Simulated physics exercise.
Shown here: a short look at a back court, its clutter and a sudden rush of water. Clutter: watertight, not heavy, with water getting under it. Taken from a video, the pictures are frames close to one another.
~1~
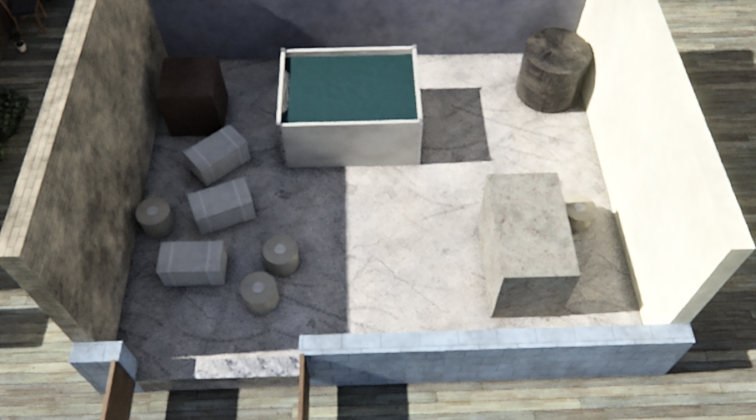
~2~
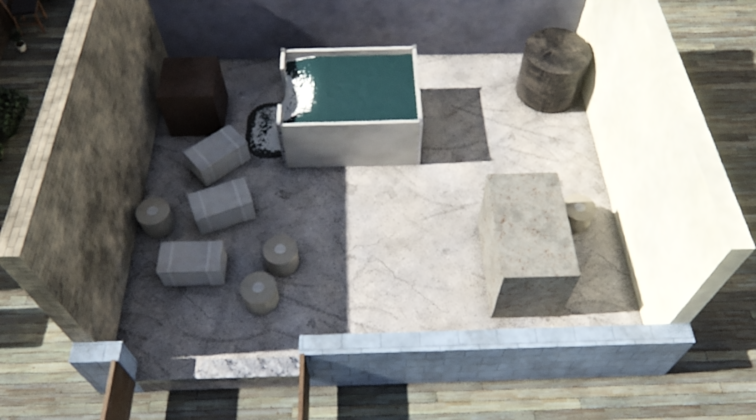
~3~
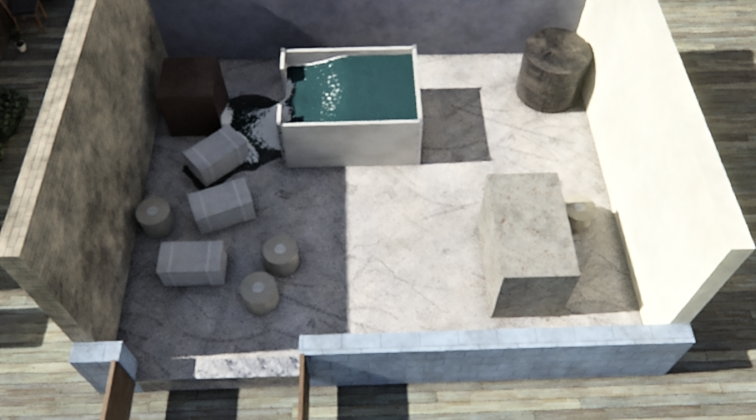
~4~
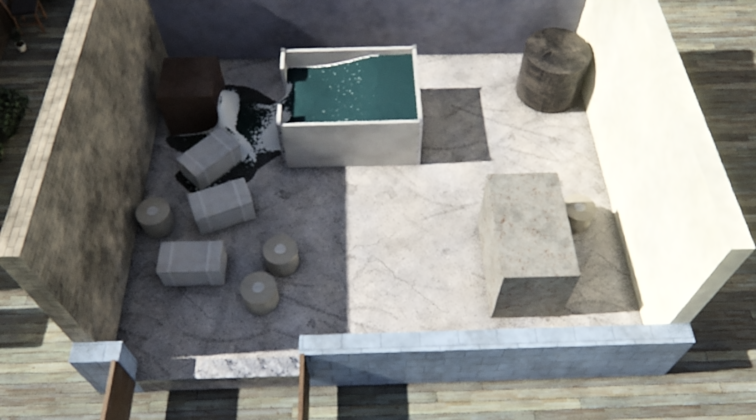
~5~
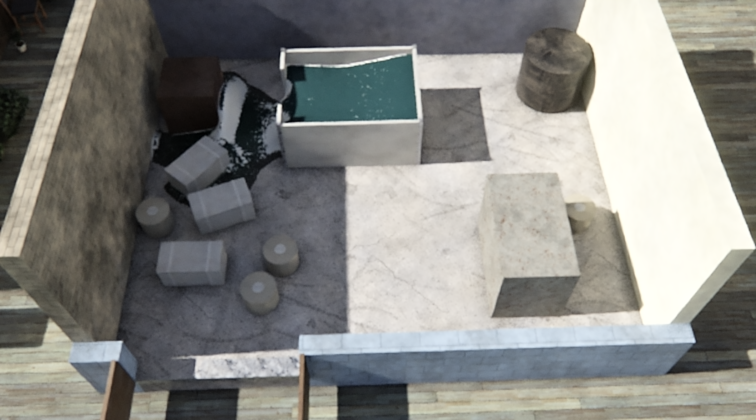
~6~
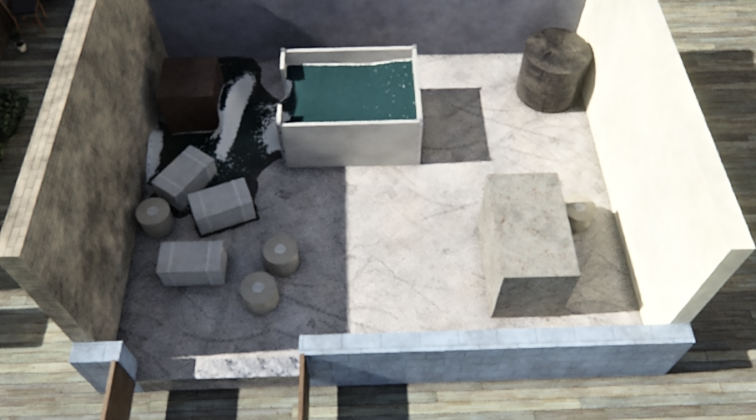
Water bursts from the left end of a raised white tank in a walled court, and the level inside drops. The dark, foam-streaked water spreads across the floor toward the left wall, around a brown box. The nearest grey block slides left and turns slightly, while the other objects stay put.
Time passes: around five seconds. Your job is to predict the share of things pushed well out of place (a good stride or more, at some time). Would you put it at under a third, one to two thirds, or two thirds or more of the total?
I expect the share pushed well aside to be a third to two thirds.
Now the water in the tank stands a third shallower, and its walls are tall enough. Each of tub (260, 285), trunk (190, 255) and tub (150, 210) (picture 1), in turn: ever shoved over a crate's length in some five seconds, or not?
Going through them in turn, I'd say never got there, then got there, then got there.
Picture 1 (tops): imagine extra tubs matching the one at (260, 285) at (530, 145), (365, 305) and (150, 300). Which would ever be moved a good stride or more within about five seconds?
Each in turn: Stays in place, stays in place, pushed clear.
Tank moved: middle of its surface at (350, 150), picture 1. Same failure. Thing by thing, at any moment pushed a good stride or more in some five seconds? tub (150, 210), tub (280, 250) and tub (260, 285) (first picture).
Well, in order they come out as moved that far, stayed within it and stayed within it.
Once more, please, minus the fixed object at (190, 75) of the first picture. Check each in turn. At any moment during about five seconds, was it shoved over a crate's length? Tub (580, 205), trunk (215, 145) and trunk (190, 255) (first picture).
Taking them in turn, the first stayed within range, the second traveled far, and the third traveled far.
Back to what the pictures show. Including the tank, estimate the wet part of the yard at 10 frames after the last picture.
By my count it's near 35 in a hundred.
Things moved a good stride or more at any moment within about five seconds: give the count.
4.
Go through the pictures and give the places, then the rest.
The first picture shows a trunk at (215, 147), on the bottom; a tub at (280, 249), on the bottom; 0 of 8 have shifted.
The second picture shows a trunk at (215, 147), on the bottom; a tub at (280, 249) rests on the ground; 0 of 8 have shifted.
The third picture shows a trunk at (215, 147), on the bottom; a tub at (280, 249) rests on the ground; 0 of 8 have shifted.
The fourth picture shows a trunk at (208, 151) rests on the ground, close to its start; a tub at (280, 249) rests on the ground; 1 of 8 have shifted.
The fifth picture shows a trunk at (196, 160), on the bottom, a stride from its start; a tub at (280, 249) rests on the ground; 1 of 8 have shifted.
The sixth picture shows a trunk at (182, 170) rests on the ground, a stride from its start; a tub at (280, 249) rests on the ground; 1 of 8 have shifted.
A moment on, 1 of 8 are well off their spots; 0 afloat.
Next, 3 of 8 are well off their spots; 1 afloat.
Later, 4 of 8 are well off their spots; 1 afloat.
In the end, 4 of 8 are well off their spots, and 4 have been at some point; 1 afloat.
